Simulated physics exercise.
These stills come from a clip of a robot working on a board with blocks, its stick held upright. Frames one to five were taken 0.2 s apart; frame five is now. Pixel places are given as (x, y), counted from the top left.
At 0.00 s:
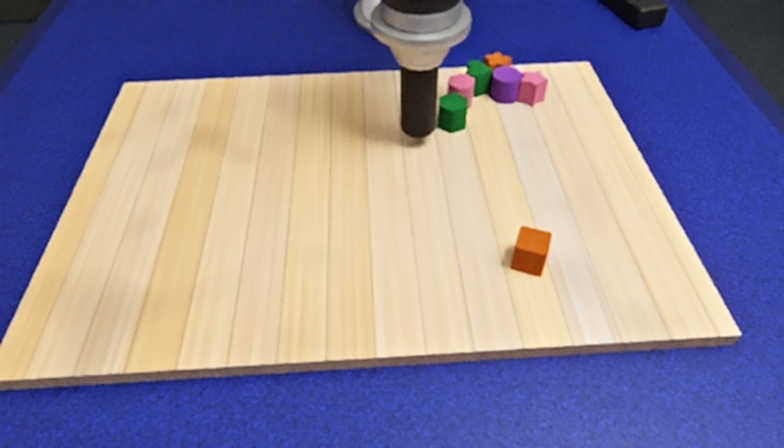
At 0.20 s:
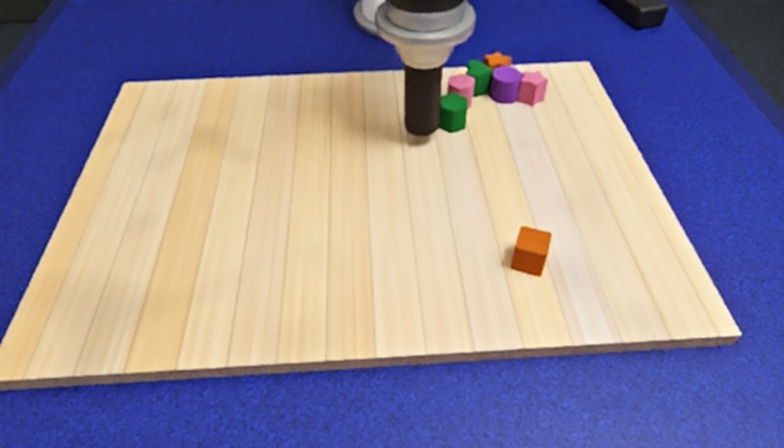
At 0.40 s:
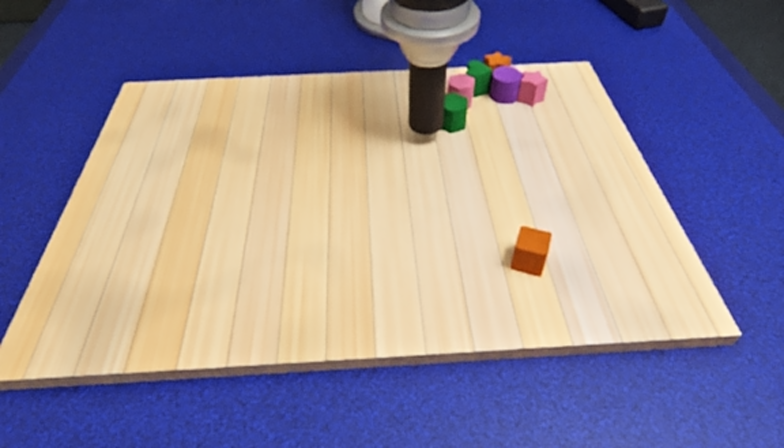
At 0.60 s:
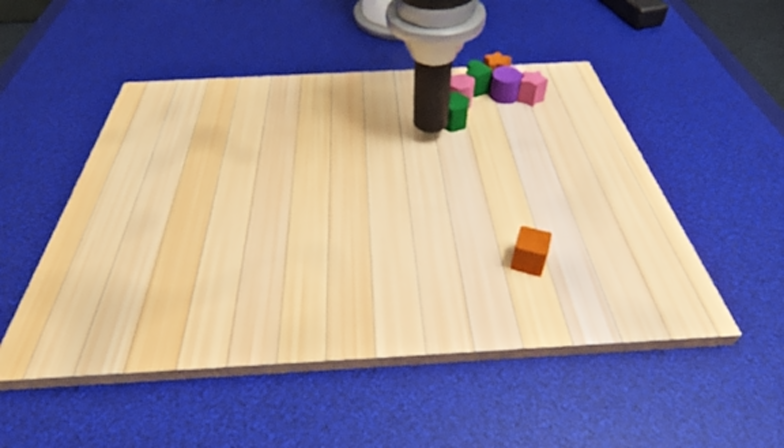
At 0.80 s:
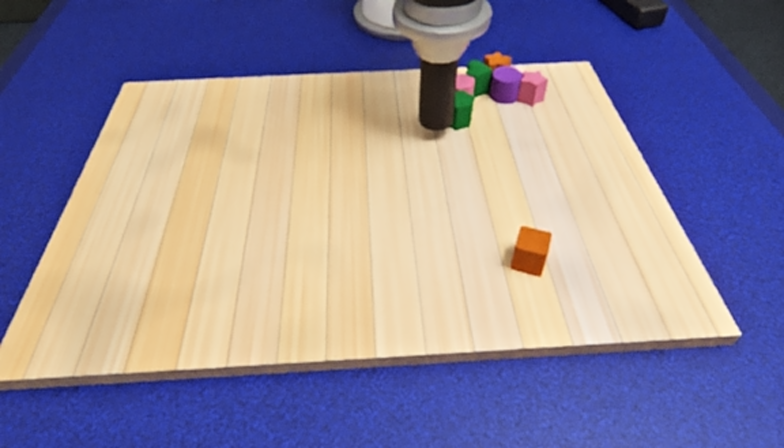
The clip shows a dark robot stick above a wooden board moving slightly right toward a cluster of coloured blocks, then nudging the nearest green block a little to the right, while a separate orange block stays still.
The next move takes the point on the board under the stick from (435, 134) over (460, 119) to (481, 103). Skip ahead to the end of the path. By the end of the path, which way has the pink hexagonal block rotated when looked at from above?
Top view: Counterclockwise.
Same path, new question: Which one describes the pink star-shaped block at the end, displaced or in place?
It is no longer where it was.
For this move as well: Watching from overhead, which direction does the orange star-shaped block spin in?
The sense of turning is anti-clockwise.
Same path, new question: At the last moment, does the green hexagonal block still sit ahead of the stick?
Yes
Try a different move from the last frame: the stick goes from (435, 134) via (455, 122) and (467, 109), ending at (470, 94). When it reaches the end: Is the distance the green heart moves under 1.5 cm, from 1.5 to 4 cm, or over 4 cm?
It falls in the 1.5 to 4 cm band.
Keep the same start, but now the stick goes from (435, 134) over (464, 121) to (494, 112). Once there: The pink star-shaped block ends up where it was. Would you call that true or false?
This is false.
The first path, step by step. Halfway along, stick (462, 106); green hexagonal block (488, 87), turned 15° clockwise; pink hexagonal block (466, 75), turned 70° anticlockwise; green heart (476, 62), turned 40° clockwise.
At the end, stick (483, 91); green hexagonal block (508, 72), turned 15° clockwise; pink hexagonal block (468, 67), turned 130° anticlockwise; green heart (474, 55), turned 70° clockwise; orange star-shaped block (503, 55), turned 45° anticlockwise; purple circle (529, 62); pink star-shaped block (542, 76), turned 45° clockwise.
